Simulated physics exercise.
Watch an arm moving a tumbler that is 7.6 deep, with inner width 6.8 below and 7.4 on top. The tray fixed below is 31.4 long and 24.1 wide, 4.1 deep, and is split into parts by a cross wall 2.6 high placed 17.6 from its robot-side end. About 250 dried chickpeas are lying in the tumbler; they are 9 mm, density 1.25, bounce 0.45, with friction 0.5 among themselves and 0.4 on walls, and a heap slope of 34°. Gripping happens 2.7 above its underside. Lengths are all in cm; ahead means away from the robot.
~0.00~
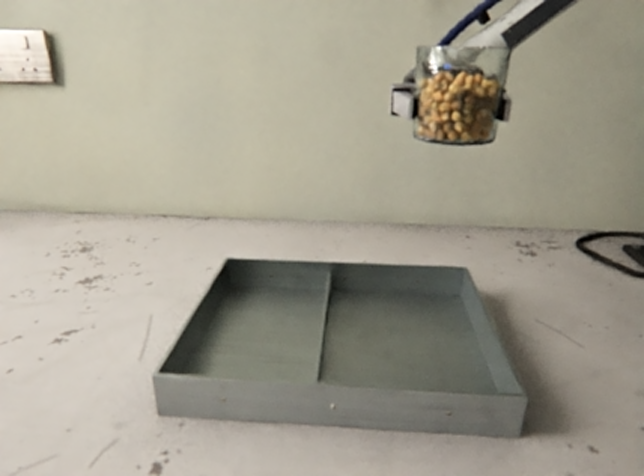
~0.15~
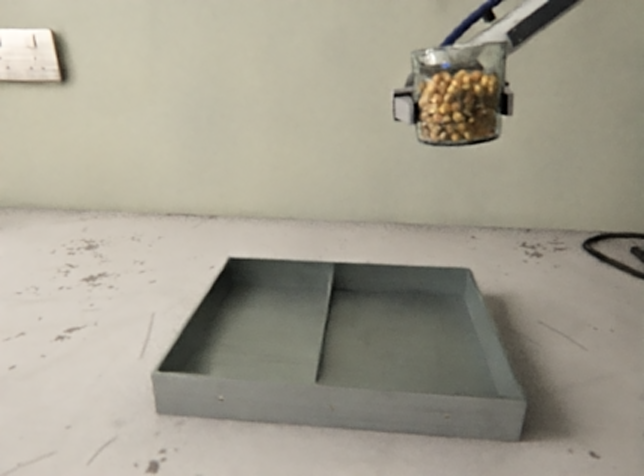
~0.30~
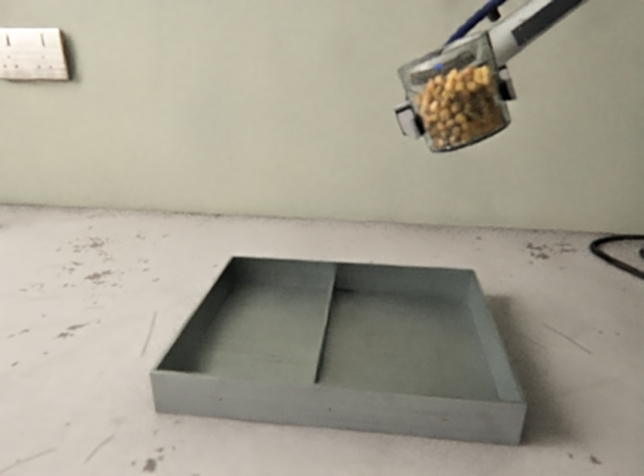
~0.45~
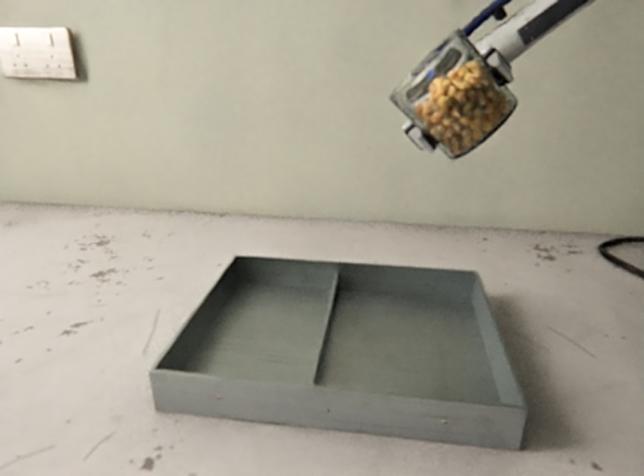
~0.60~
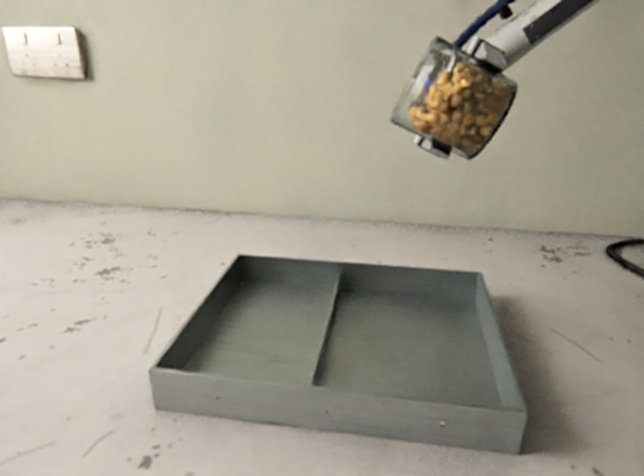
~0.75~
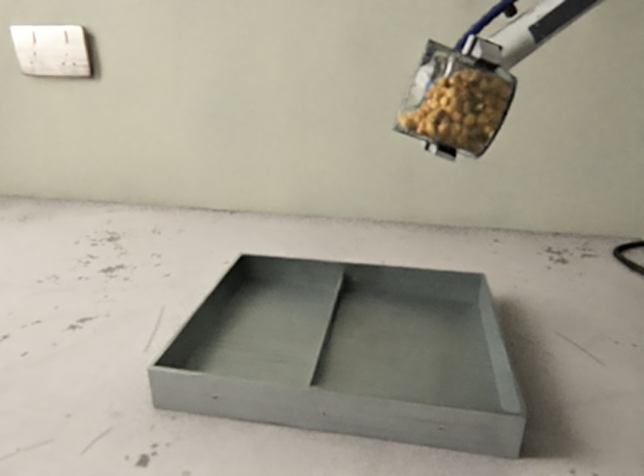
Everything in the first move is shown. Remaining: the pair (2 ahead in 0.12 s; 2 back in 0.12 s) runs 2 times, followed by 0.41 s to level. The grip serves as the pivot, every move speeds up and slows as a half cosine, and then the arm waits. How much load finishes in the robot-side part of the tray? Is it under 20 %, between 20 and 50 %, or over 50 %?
It is under 20 %.
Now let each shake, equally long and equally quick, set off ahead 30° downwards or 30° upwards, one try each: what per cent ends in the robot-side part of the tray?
I'd say close to 5 percent for the first and close to 10 percent for the second.
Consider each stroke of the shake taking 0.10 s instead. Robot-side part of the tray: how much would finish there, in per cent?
In that case it would be near 10 percent.
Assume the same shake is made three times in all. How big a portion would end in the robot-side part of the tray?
It would come to around 15 %.
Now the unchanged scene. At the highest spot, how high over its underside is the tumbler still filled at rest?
I'd say near 6.5 cm from the bottom.
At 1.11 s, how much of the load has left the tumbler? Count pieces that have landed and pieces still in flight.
So far around 5 % is out.
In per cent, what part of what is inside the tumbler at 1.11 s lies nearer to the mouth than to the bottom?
Near 40 %.
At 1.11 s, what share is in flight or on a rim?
That comes to about 4 per cent, more or less.
After 1.11 s, tilted 71° forward, highest piece 27 above the table; 231 in the tumbler, 3 in the far-side part, 2 in the robot-side part, 10 in flight or on a rim.
After 1.46 s, tilted 28° forward, highest piece 30 above the table; 213 in the tumbler, 23 in the robot-side part, 10 in the far-side part.
After 1.84 s, level, highest piece 30 above the table; 213 in the tumbler, 22 in the robot-side part, 11 in the far-side part.
After 2.89 s, level, highest piece 30 above the table; 213 in the tumbler, 22 in the robot-side part, 11 in the far-side part.
At rest, 213 in the tumbler, 22 in the robot-side part, 11 in the far-side part. That is 9 % in the robot-side part of the tray.
